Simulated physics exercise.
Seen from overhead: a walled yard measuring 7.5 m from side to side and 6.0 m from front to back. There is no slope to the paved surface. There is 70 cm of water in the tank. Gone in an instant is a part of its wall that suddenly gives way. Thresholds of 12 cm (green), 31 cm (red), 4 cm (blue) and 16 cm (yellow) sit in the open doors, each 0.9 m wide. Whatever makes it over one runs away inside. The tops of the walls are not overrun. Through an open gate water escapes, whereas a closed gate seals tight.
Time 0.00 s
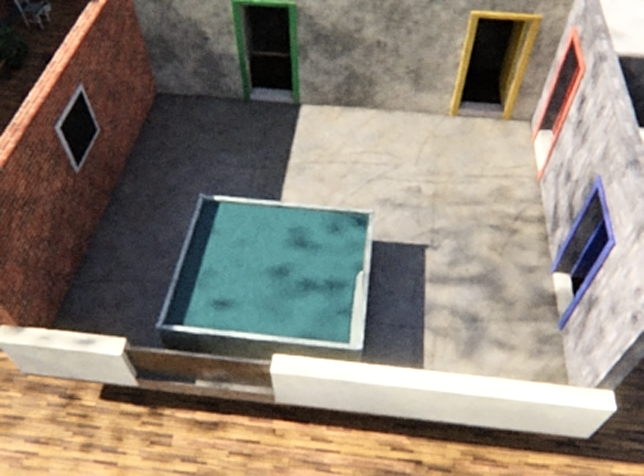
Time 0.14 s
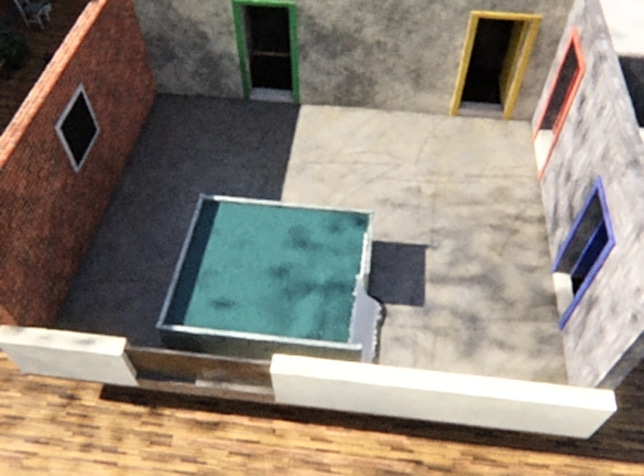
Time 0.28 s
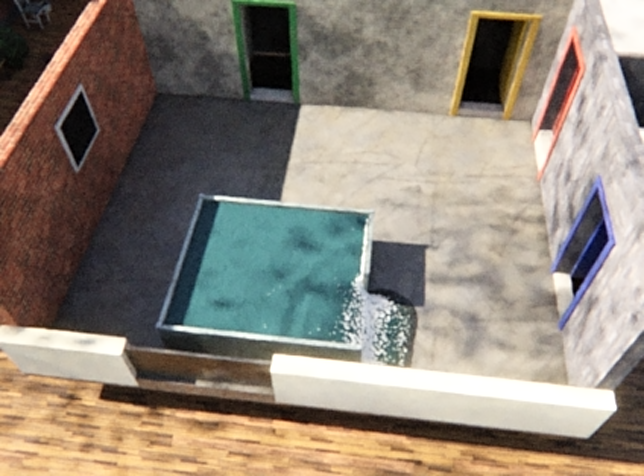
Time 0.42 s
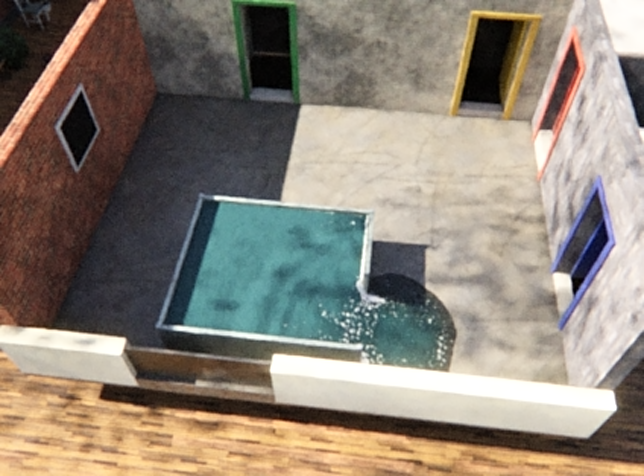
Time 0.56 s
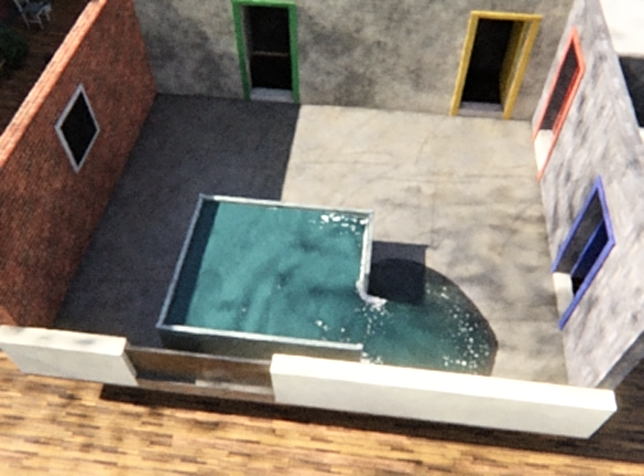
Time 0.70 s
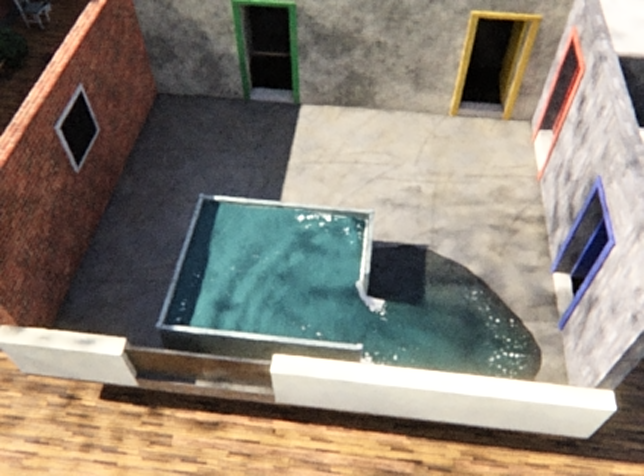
The video shows a walled yard from above with a still tank of blue-green water, until the tank's right wall breaks open near its front corner and water pours out, spreading rightward across the paving toward the blue-framed opening.
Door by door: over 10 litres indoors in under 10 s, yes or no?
Green door: No, red door: No, blue door: Yes, yellow door: Yes.
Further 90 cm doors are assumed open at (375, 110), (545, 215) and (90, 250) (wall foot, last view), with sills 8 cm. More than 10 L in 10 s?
The first one exceeds it, the second one exceeds it, and the third one doesn't reach it.
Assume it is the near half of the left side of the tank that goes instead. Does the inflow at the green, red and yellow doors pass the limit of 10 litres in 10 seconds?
Then: Green past it, red not over, yellow below.
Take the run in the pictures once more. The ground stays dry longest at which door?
That would be the green door, last of all.
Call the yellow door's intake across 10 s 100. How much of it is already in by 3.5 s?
By that time, around 0 per cent.
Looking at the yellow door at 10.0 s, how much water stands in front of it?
Close to 14.0 cm of depth.
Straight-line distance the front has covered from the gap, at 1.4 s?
Distance: Approx. 3.4 m.
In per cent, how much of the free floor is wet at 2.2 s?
Covered: Roughly 20 %.
After 1.4 s water covers 20 % of the floor and is deepest (57 cm) near (561, 410); green door not reached, red door not reached, blue door 13 cm at the sill, 17 L in, yellow door not reached.
After 2.2 s water covers 20 % of the floor and is deepest (53 cm) near (560, 397); green door not reached, red door not reached, blue door 22 cm at the sill, 105 L in, yellow door not reached.
After 3.5 s water covers 40 % of the floor and is deepest (37 cm) near (557, 373); green door not reached, red door 9 cm at the sill, 0 L in, blue door 19 cm at the sill, 256 L in, yellow door 27 cm at the sill, 1 L in.
After 6.0 s water covers 60 % of the floor and is deepest (25 cm) near (516, 132); green door 6 cm at the sill, 0 L in, red door 14 cm at the sill, 0 L in, blue door 18 cm at the sill, 455 L in, yellow door 23 cm at the sill, 96 L in.
After 10.0 s water covers 90 % of the floor and is deepest (16 cm) near (527, 145); green door 5 cm at the sill, 0 L in, red door 15 cm at the sill, 0 L in, blue door 12 cm at the sill, 645 L in, yellow door 14 cm at the sill, 132 L in.
